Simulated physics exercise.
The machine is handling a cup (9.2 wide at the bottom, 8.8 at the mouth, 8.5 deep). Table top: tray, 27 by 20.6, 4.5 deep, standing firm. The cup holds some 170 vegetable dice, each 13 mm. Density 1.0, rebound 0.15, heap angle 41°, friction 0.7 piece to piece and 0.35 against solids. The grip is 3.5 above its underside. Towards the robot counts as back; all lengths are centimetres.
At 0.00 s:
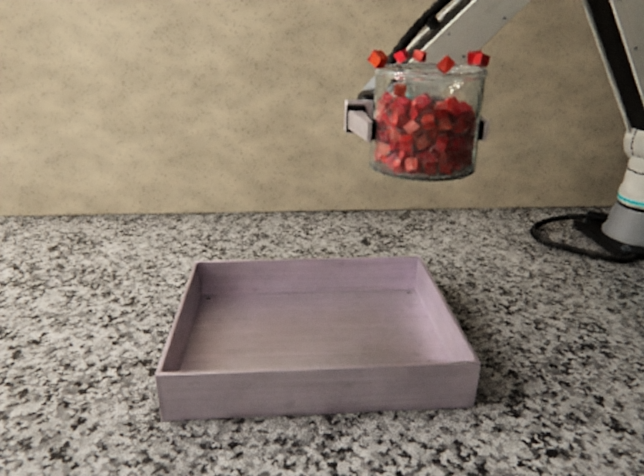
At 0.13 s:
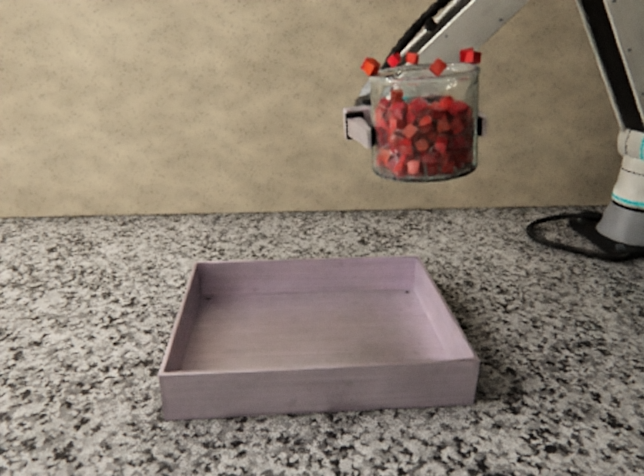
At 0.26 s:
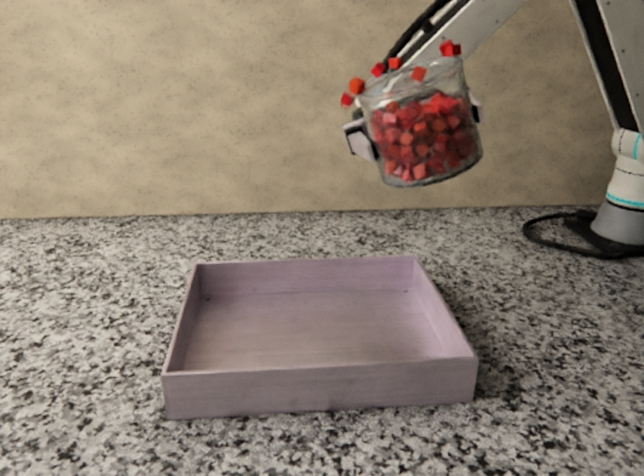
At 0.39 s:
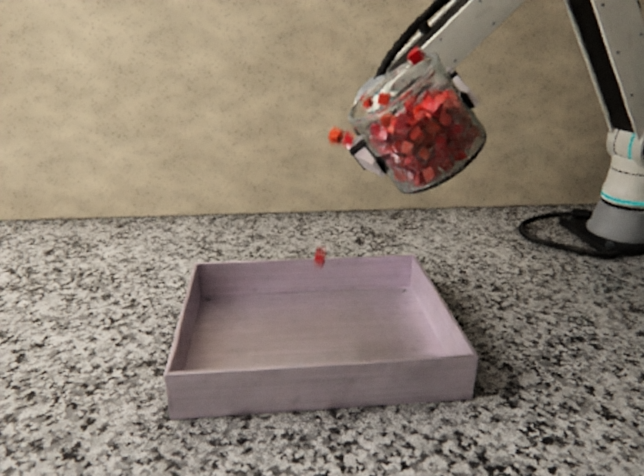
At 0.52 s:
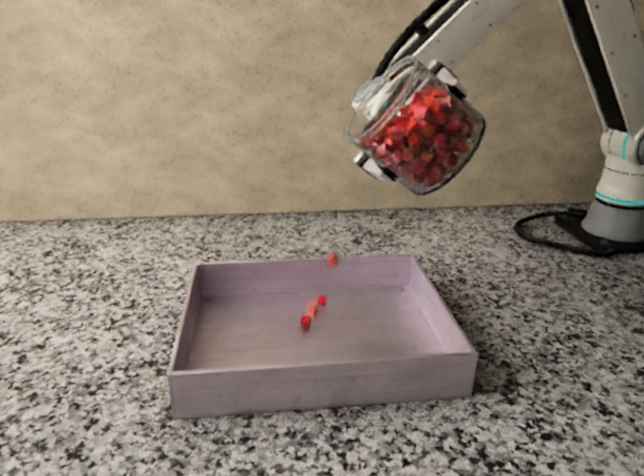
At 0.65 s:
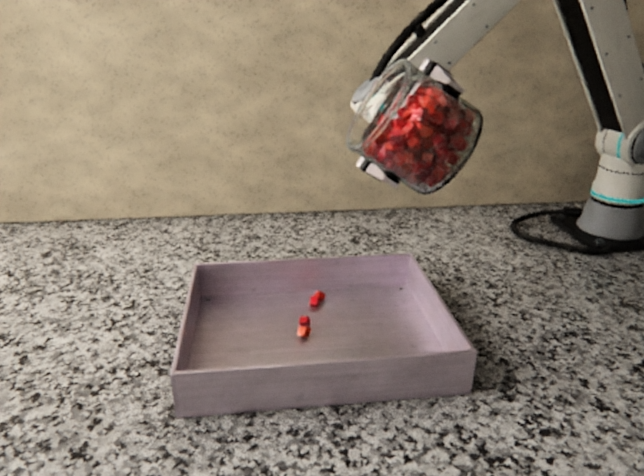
A robot arm at the upper right holds a clear glass cup heaped with small red cubes above a speckled grey granite table, seen from the front and slightly above. An open pale purple tray sits below, before a mottled beige wall. The arm tips the cup toward the left and a few cubes drop into the tray, while the view drifts very slightly.
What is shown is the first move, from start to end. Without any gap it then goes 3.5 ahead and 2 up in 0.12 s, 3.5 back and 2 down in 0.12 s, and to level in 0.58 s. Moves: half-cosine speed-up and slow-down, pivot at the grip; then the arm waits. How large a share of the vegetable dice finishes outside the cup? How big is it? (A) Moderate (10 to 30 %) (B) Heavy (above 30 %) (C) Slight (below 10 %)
A, moderate (10 to 30 %).
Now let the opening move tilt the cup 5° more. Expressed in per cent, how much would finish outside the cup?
Expected: Around 15 %.
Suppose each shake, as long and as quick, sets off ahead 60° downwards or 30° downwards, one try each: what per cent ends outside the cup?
First try some 0 %, second try some 5 %.
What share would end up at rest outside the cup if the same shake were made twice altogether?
That share would be near 25 percent.
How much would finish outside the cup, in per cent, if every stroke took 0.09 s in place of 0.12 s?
Then roughly 35 percent.
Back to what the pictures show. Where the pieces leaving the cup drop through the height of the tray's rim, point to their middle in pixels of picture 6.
Centre: Roughly (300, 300).
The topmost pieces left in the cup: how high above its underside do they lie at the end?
Around 8.0 cm up.
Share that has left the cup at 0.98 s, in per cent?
Around 15 percent at that moment.
After 0.98 s, tilted 55° forward, highest piece 25 above the table; 145 in the cup, 9 in the tray, 15 in flight or on a rim.
After 1.31 s, tilted 11° forward, highest piece 28 above the table; 145 in the cup, 24 in the tray.
After 1.67 s, level, highest piece 28 above the table; 145 in the cup, 24 in the tray.
After 2.72 s, level, highest piece 28 above the table; 145 in the cup, 24 in the tray.
In the end, 145 in the cup, 24 in the tray. That is 14 % outside the cup.
